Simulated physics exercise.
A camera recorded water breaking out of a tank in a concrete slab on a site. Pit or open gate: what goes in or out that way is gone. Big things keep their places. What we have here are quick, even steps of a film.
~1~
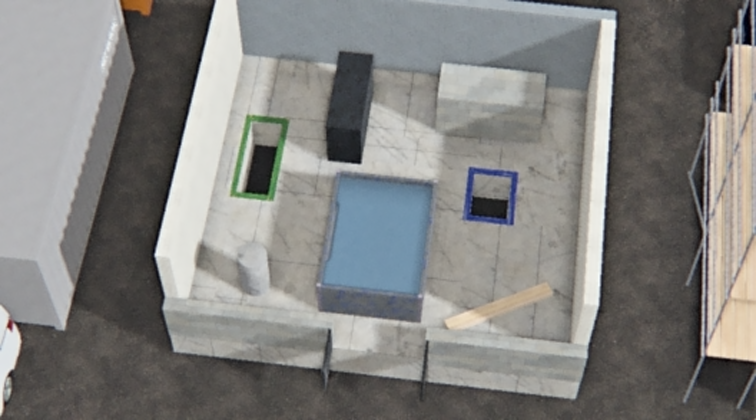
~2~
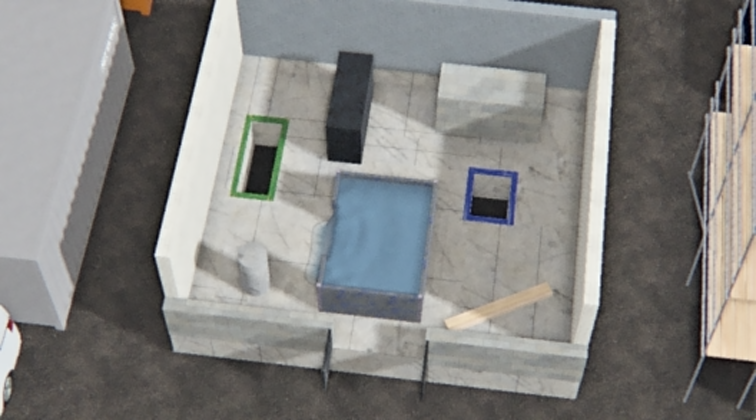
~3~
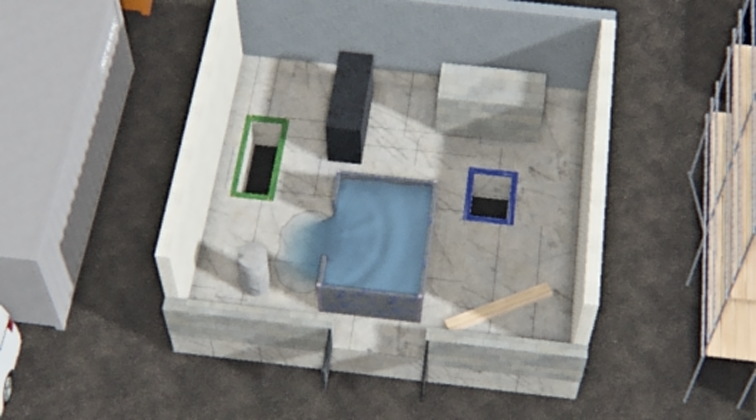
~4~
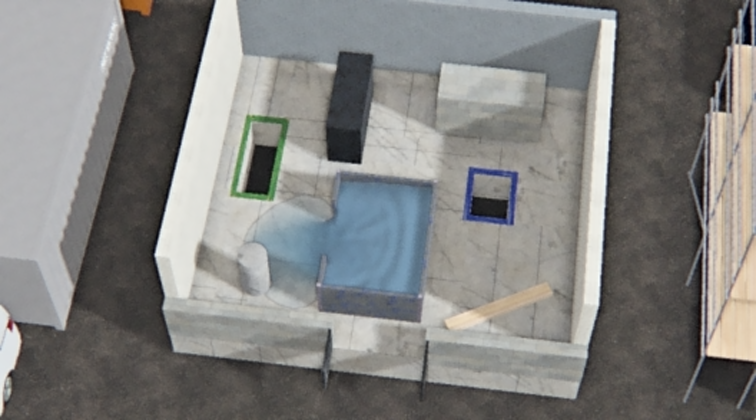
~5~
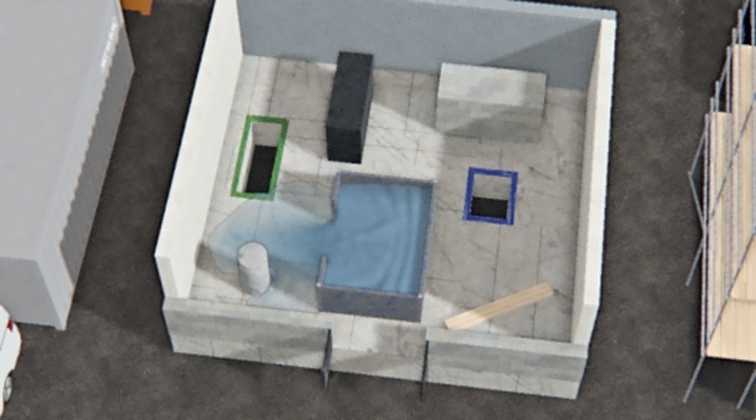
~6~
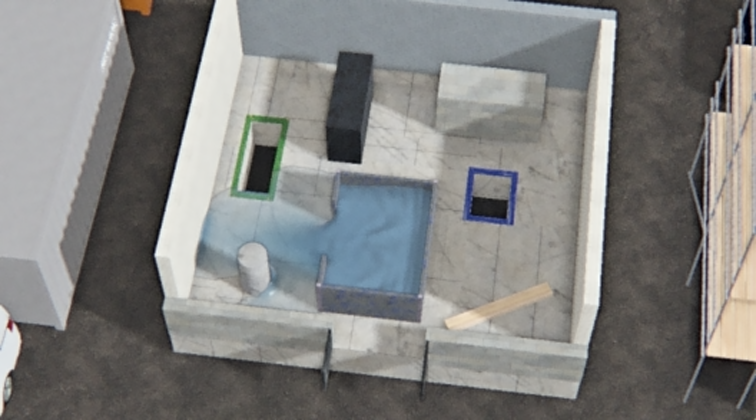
In a walled concrete enclosure, water in a square tank breaks out through a gap in its left side, spreads leftward across the slab around a pale cylinder, and reaches the area just below the green-framed opening.
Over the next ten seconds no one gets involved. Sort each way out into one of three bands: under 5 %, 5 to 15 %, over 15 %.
Sorted: Gate - 5 to 15 %; blue pit - under 5 %; green pit - over 15 %.
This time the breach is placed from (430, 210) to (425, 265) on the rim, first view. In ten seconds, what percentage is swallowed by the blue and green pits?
Blue 15 %, green 8 %.
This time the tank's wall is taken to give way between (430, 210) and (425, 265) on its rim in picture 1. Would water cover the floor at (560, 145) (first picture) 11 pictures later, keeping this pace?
Lab note: Point recorded as inundated.
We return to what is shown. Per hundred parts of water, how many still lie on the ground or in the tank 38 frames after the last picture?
62 % or so.
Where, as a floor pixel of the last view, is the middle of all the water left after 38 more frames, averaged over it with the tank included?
Point: (328, 240).
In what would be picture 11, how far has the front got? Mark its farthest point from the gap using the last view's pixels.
Best guess: Near (229, 119).
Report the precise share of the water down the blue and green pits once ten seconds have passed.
Close to 0 in a hundred and 46 in a hundred, in that order.
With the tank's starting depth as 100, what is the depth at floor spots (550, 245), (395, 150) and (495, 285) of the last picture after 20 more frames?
First 0, next 0, last 0 in a hundred.
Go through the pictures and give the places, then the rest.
The first frame shows still water in the water tank at (378, 235).
In the second frame, the front is at (315, 281), out from the gap at (331, 244).
In the third frame, the front is at (280, 269), out from the gap at (331, 246).
In the fourth frame, the front is at a hidden place, out from the gap at (331, 246).
In the fifth frame, the front is at (213, 238), out from the gap at (331, 246).
In the sixth frame, water pours out at (331, 246) and has run to (210, 206).
A moment on, water covers 25 % of the floor; the gate 0 %, the blue pit 0 %, the green pit 2 %.
Next, water covers 30 % of the floor; the gate 0 %, the blue pit 0 %, the green pit 9 %.
Then, water covers 40 % of the floor; the gate 1 %, the blue pit 0 %, the green pit 19 %.
Later, water covers 55 % of the floor; the gate 4 %, the blue pit 0 %, the green pit 33 %.
In the end, water covers 75 % of the floor; the gate 8 %, the blue pit 0 %, the green pit 46 %.
